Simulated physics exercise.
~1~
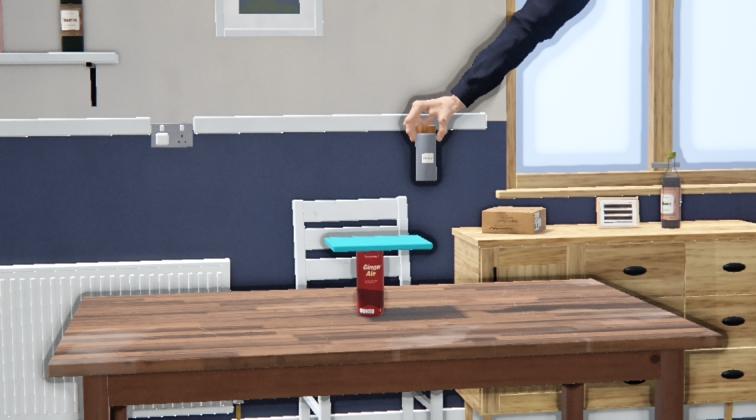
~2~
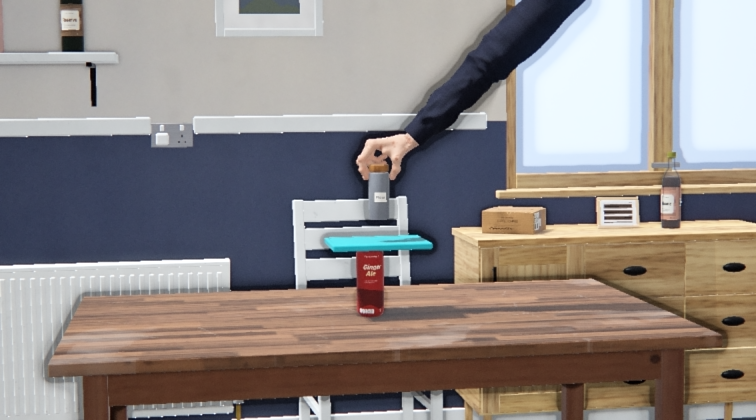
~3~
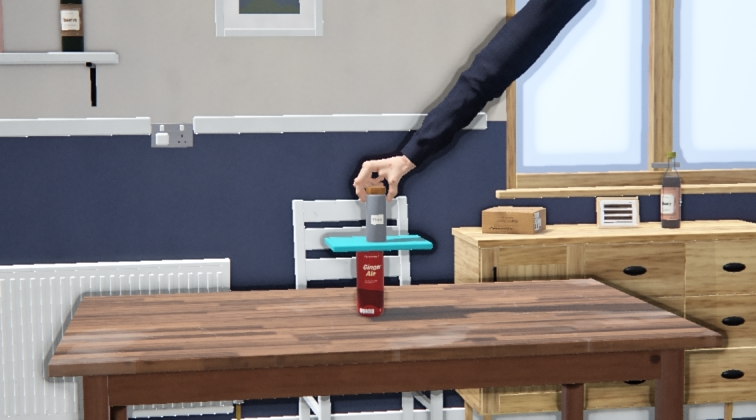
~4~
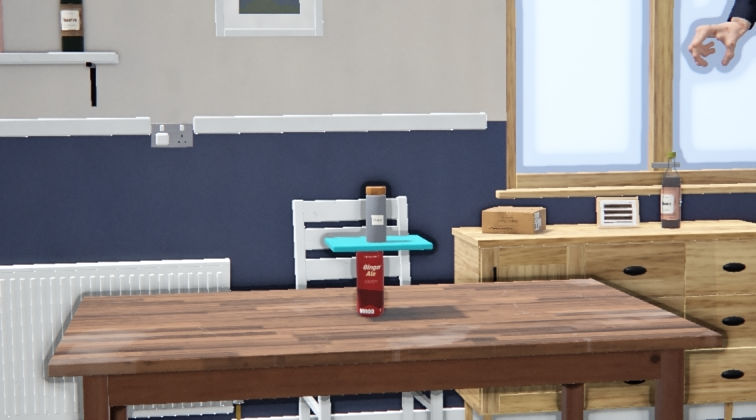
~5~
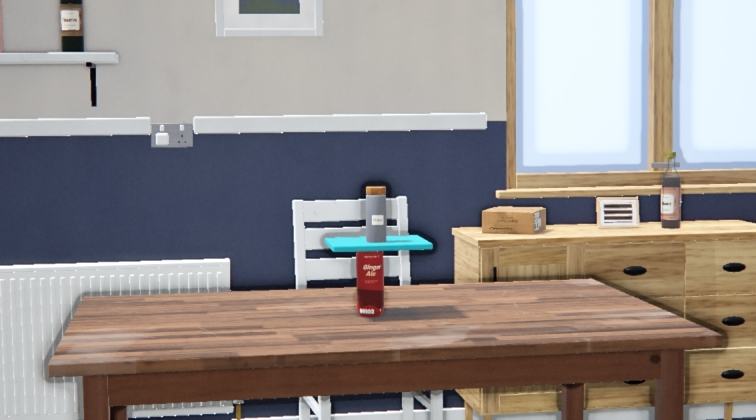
To begin with, a red can stands on a wooden table with a turquoise lid lying flat across its top, while a hand holds a grey shaker upright in the air above and to the right. The hand carries the shaker left and down until it is over the lid. It then lowers the shaker a little further and sets it on the lid, above the can. The fingers let go, and the hand draws back toward the upper right and out of view. The small tower keeps its balance, with shaker, lid and can all at rest.
